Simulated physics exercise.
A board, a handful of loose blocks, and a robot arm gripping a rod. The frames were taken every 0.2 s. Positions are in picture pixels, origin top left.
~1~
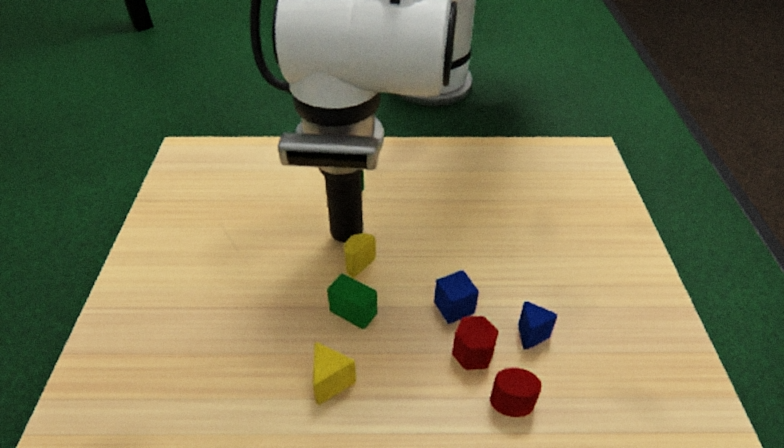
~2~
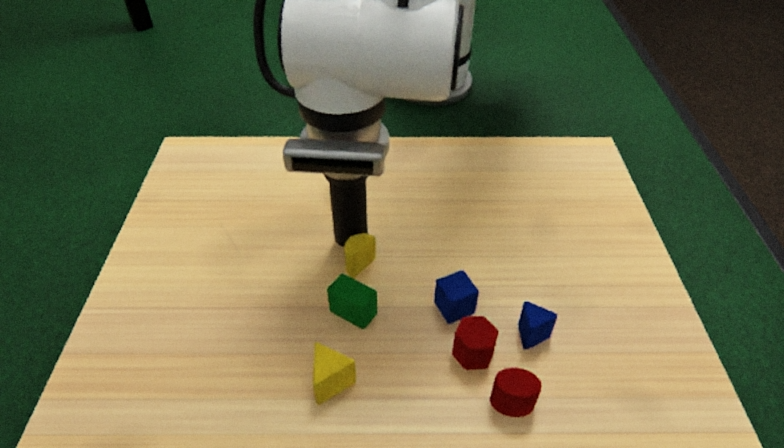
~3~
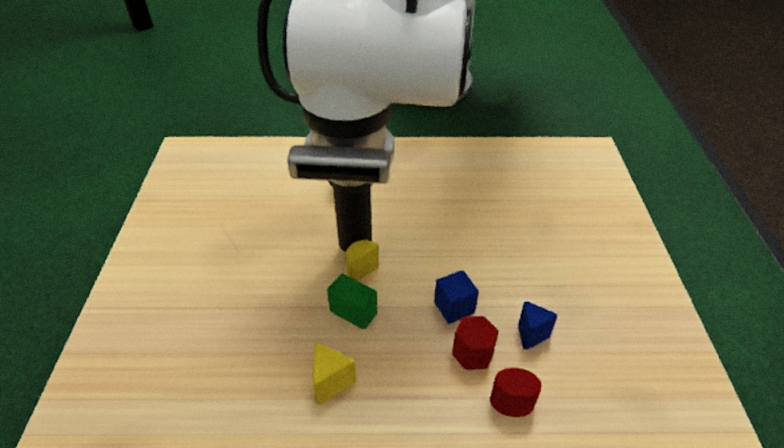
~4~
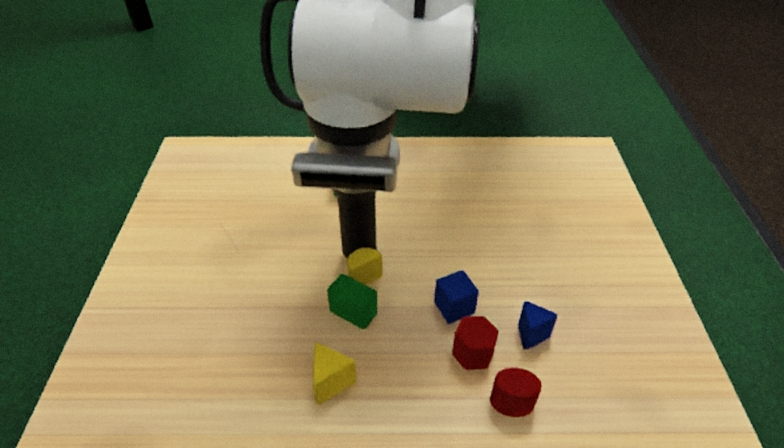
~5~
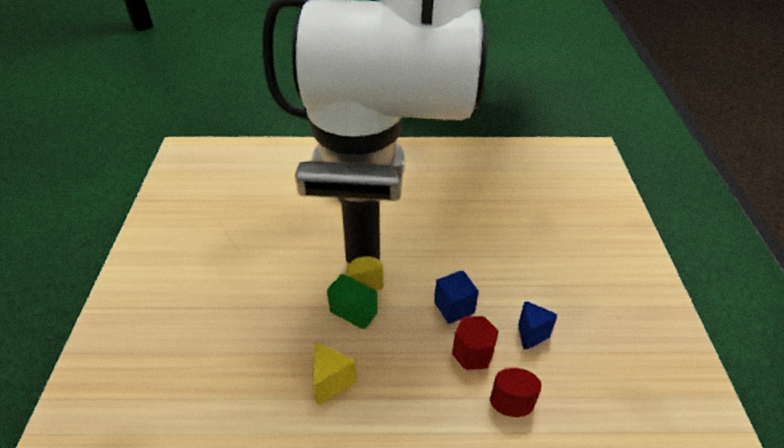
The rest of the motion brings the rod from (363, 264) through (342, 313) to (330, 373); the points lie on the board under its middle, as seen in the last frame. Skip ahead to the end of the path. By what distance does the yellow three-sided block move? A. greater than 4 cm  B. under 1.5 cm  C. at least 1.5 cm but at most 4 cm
It's A.
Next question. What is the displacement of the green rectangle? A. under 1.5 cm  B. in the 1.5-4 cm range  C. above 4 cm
The correct letter is C.
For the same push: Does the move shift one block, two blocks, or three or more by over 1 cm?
Shifted over 1 cm: Three or more.
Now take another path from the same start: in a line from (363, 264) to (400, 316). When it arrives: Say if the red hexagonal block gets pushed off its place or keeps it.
If the rod follows that path, the red hexagonal block stays in its place.
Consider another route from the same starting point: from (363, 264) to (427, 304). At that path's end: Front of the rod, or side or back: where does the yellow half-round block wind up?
The rod has lost it.
What follows on the original path. One third of the way, rod (346, 289); green rectangle (341, 319), turned 40° anticlockwise; yellow half-round block (345, 299), turned 10° clockwise.
Two thirds of the way, rod (337, 325); yellow three-sided block (321, 389), turned 30° anticlockwise; green rectangle (327, 361), turned 30° anticlockwise; yellow half-round block (334, 339), turned 20° clockwise.
At the end, rod (329, 366); yellow three-sided block (311, 441), turned 30° anticlockwise; green rectangle (318, 409), turned 35° anticlockwise; yellow half-round block (324, 384), turned 20° clockwise.
